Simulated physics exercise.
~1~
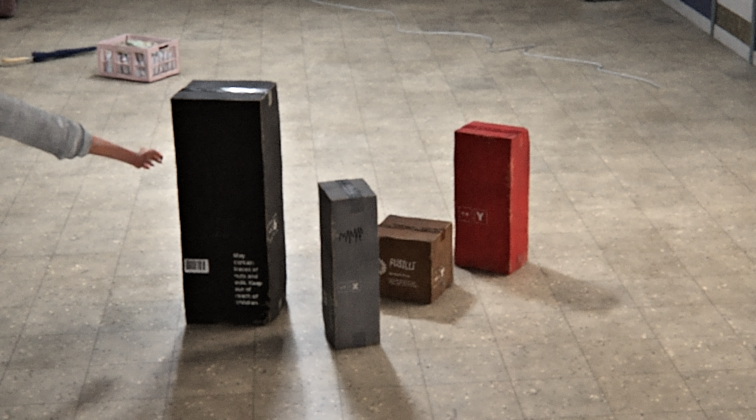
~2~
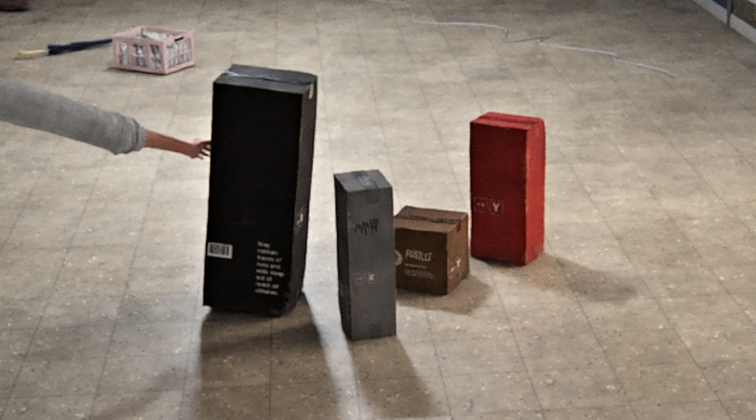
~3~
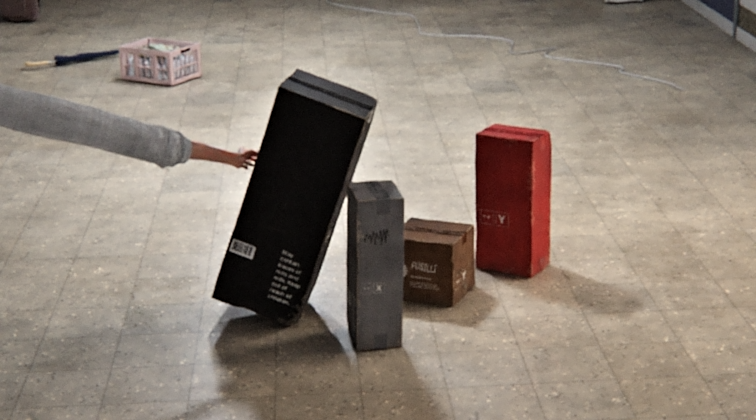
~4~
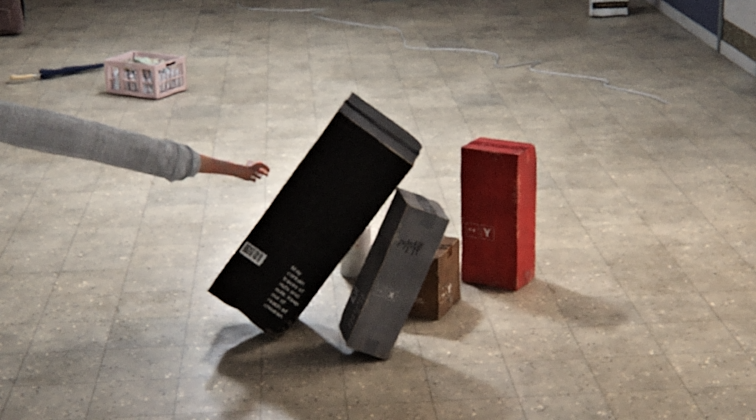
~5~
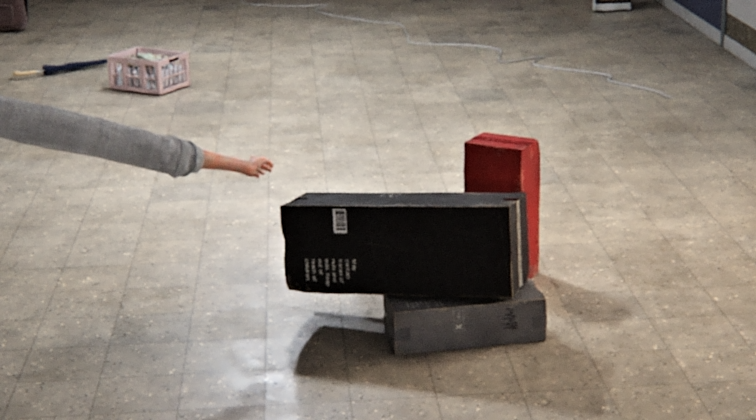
A hand pushed the tall black box to the right until it leaned and toppled against the grey box, knocking that over too, and both ended up lying on the floor in front of the red box, which stayed standing.
